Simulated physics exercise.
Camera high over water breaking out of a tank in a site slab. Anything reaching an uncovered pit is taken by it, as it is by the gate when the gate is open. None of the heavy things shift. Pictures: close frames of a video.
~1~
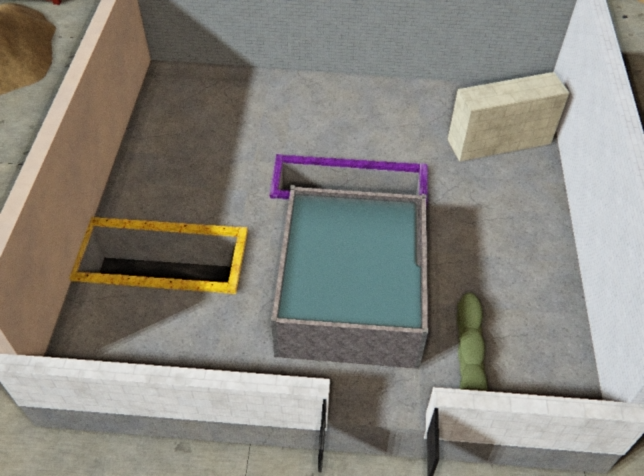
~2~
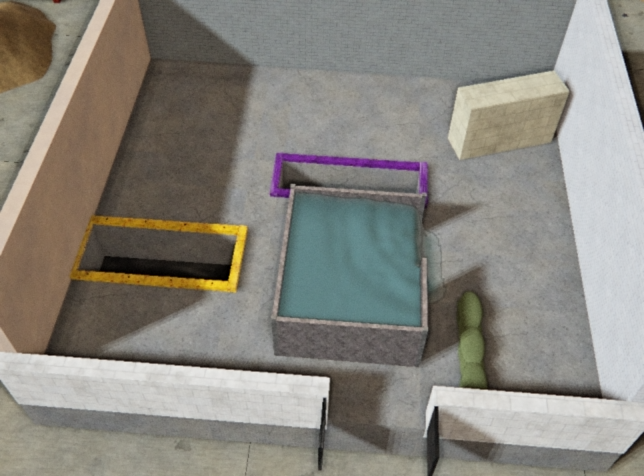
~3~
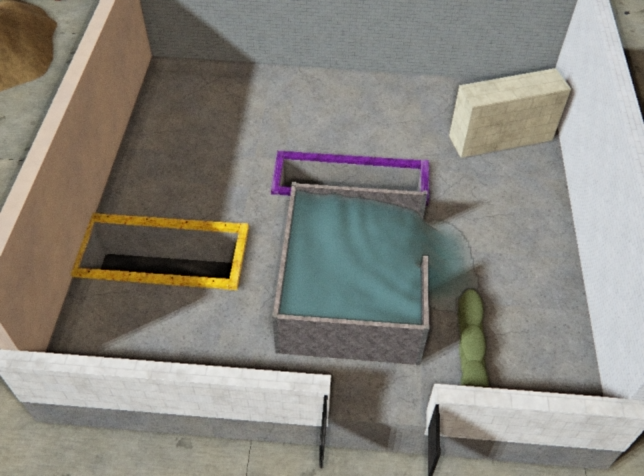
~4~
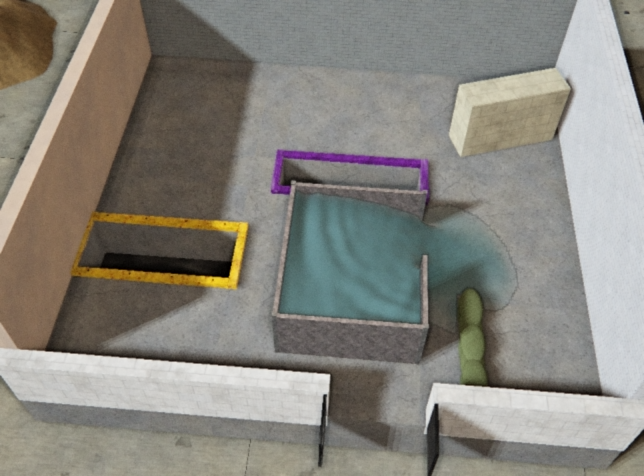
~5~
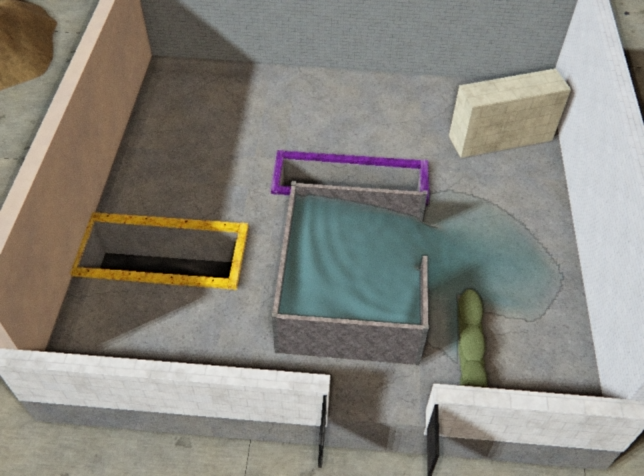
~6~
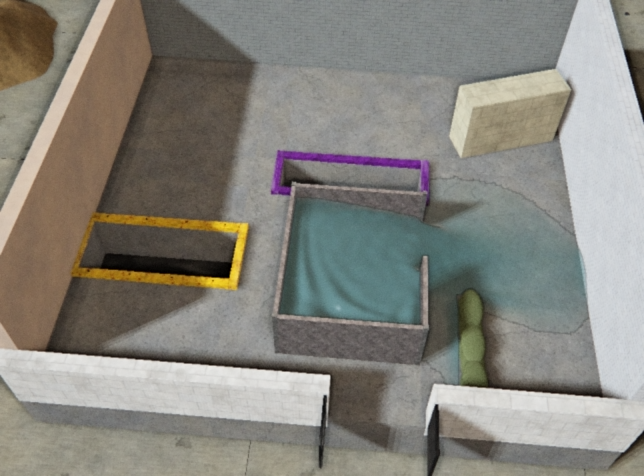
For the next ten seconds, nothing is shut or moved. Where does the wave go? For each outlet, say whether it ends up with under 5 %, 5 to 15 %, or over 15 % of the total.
My prediction: I'd say the gate drains very little - not reaching five per cent; I'd say the yellow pit drains very little - not reaching five per cent; I'd say the purple pit drains a fair bit - five to fifteen per cent.
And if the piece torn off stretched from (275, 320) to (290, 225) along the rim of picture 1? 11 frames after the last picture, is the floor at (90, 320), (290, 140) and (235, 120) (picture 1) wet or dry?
Taking them in order, I'd say swamped, not reached and not reached.
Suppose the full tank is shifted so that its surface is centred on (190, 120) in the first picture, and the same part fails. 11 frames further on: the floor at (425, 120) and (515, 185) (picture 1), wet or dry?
In the order given, swamped and swamped.
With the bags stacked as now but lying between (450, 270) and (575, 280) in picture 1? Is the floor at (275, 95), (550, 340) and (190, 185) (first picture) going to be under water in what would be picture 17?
In the order asked: Untouched, submerged and untouched.
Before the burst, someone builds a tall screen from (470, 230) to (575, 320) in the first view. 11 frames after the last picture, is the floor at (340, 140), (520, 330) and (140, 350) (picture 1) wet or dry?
Going spot by spot: High and dry, then drenched, then high and dry.
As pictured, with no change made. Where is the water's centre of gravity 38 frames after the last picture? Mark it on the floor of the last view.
Roughly (444, 249).
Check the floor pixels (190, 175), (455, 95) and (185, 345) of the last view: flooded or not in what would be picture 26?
Listed points: Unwetted / inundated / unwetted.
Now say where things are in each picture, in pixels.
In the first frame, the water tank at (354, 258) is whole and still.
In the second frame, the front is at a hidden place, out from the gap at (417, 254).
In the third frame, the front is at (466, 300), out from the gap at (418, 252).
In the fourth frame, water pours out at (417, 253) and has run to (512, 283).
In the fifth frame, water pours out at (417, 253) and has run to (556, 280).
In the sixth frame, water pours out at (418, 253) and has run to (577, 245).
A moment on, water covers 20 % of the floor; the gate 0 %, the yellow pit 0 %, the purple pit 0 %.
Next, water covers 25 % of the floor; the gate 0 %, the yellow pit 0 %, the purple pit 0 %.
Then, water covers 40 % of the floor; the gate 1 %, the yellow pit 0 %, the purple pit 1 %.
Later, water covers 70 % of the floor; the gate 1 %, the yellow pit 0 %, the purple pit 4 %.
In the end, water covers 95 % of the floor; the gate 3 %, the yellow pit 0 %, the purple pit 7 %.
